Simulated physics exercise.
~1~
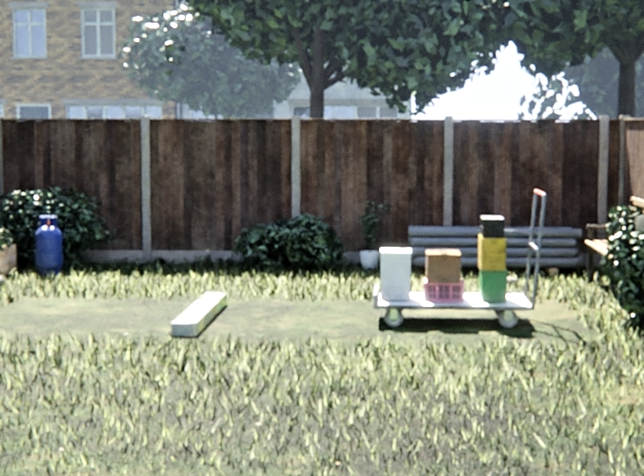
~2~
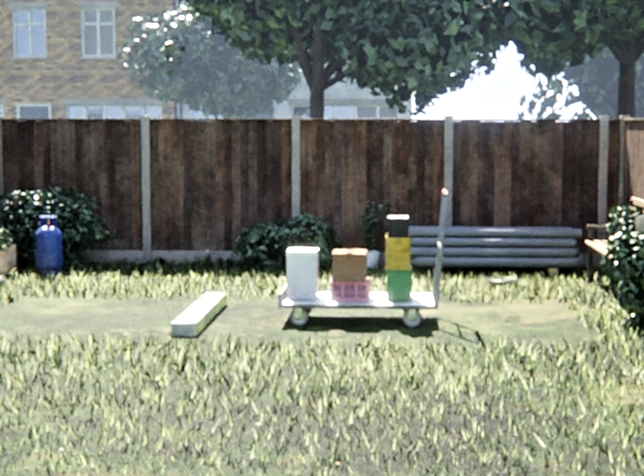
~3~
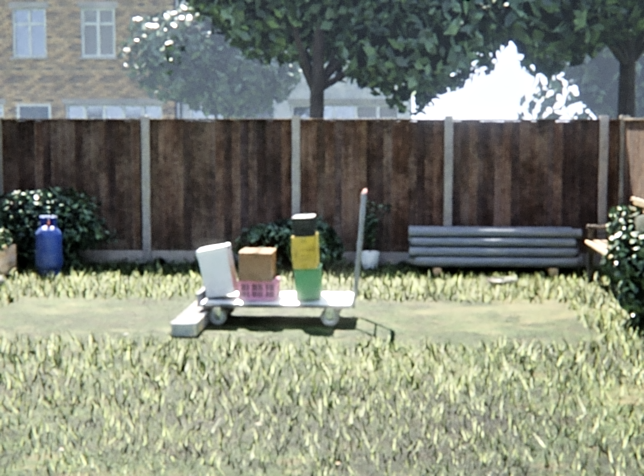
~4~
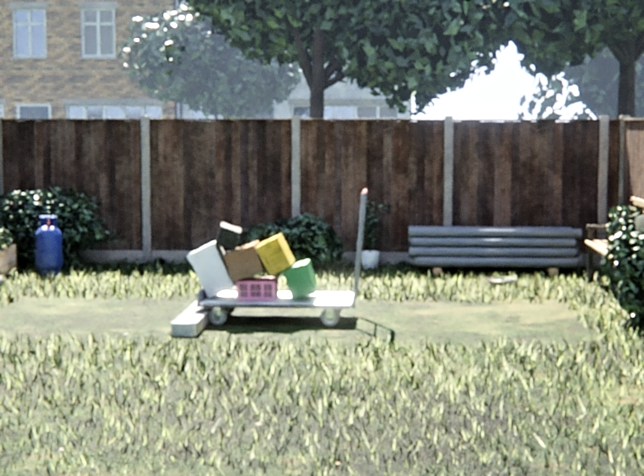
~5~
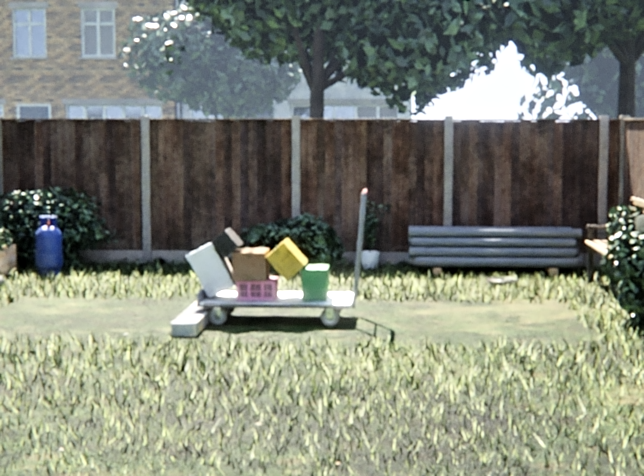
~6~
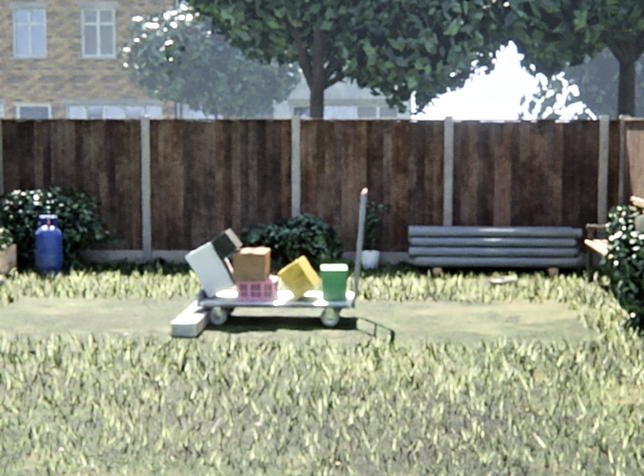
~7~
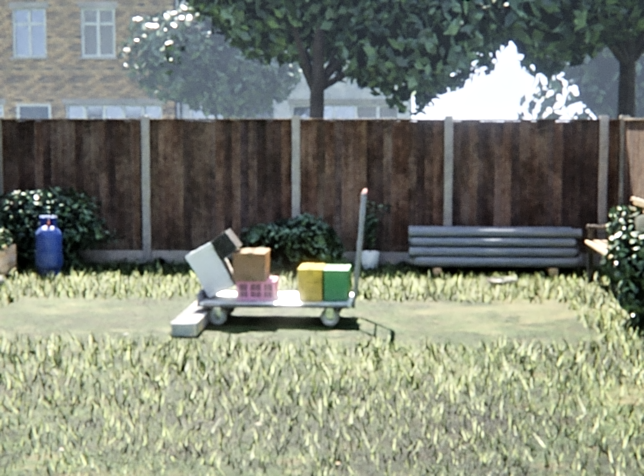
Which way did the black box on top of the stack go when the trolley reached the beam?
It went to the left, tumbling off the stack and coming to rest against the leaning white box.
